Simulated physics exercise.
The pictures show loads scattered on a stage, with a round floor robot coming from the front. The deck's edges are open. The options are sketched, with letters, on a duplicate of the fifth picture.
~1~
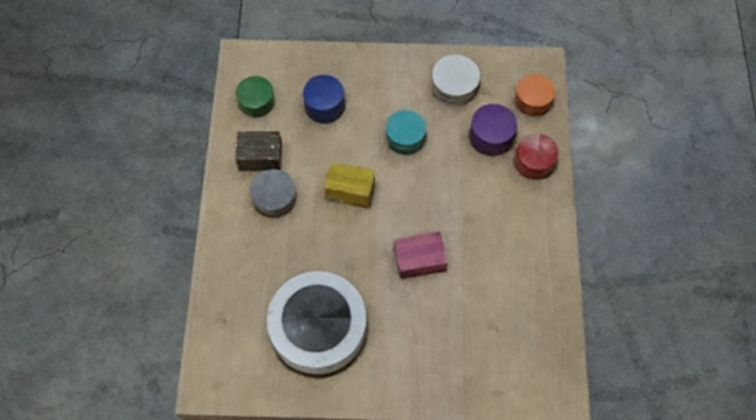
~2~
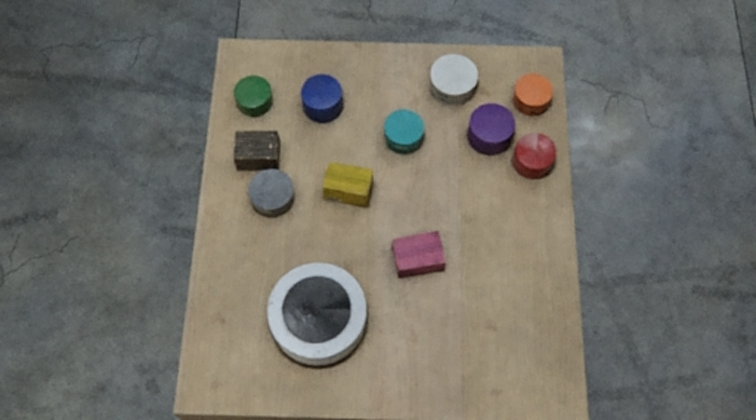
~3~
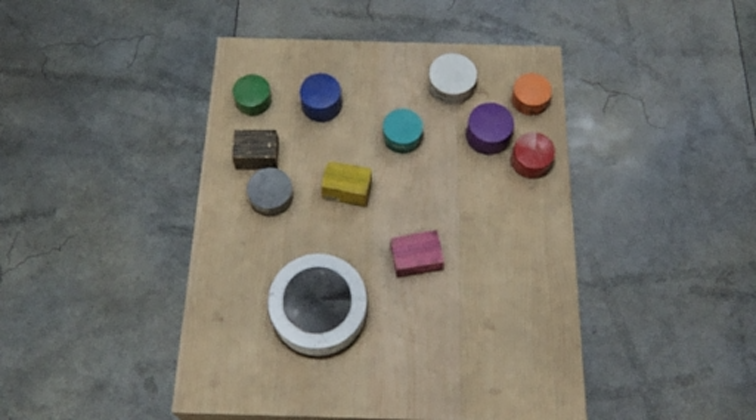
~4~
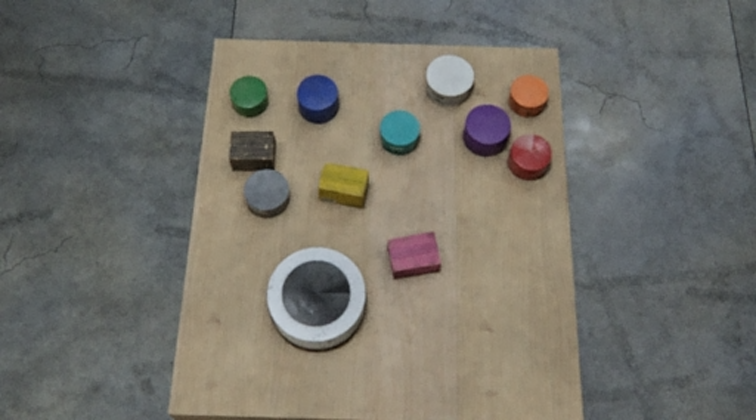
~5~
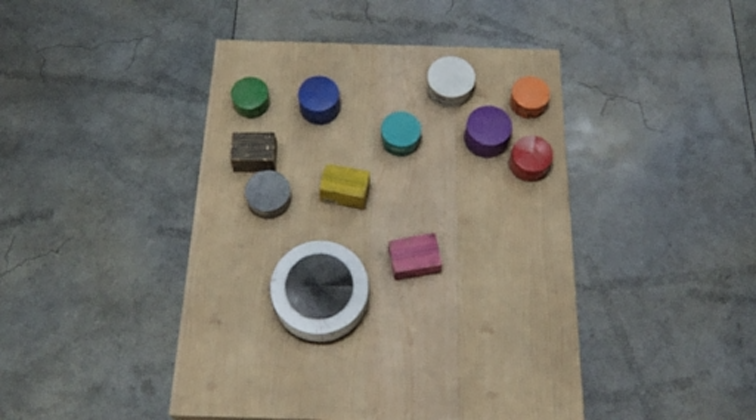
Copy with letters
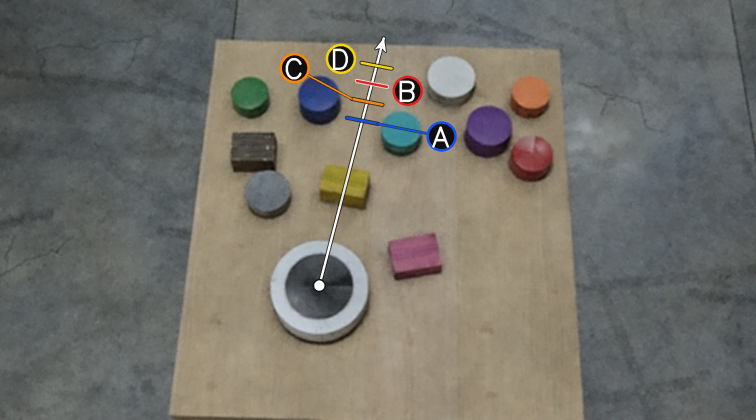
White round robot with a dark top creeping slowly up a wooden board from the front, the scattered coloured blocks staying put.
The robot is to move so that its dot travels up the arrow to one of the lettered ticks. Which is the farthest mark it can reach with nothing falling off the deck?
The farthest safe stop is B.
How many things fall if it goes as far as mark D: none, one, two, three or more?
By then, one.
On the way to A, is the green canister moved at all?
No.
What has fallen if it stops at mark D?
The yellow box goes over.
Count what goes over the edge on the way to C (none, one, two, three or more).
By then, none.
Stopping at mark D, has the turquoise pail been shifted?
By then, yes.
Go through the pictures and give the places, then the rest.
The first picture shows black crate (259, 151); turquoise pail (406, 133); grey pail (274, 194).
The second picture shows robot (318, 314); white pail (454, 80).
The third picture shows robot (318, 304); purple canister (489, 129).
The fourth picture shows robot (317, 298); red canister (530, 158).
The fifth picture shows robot (320, 291); blue canister (320, 101); orange pail (529, 97); black crate (254, 152).
On the marked copy, A at (362, 121); B at (372, 84); C at (368, 102); D at (377, 66); the arrow from (319, 286) to (384, 38); the white dot at (319, 286).
Taking B. A third of the way, robot (340, 215); yellow box (350, 161); orange pail (529, 97).
Two thirds of the way, robot (358, 143); yellow box (367, 93); turquoise pail (415, 120).
When it is over, robot (372, 92); yellow box (380, 45); white pail (453, 81); nothing has fallen.
As for the rest, A is safe but short; C is safe but short; D drops the yellow box.
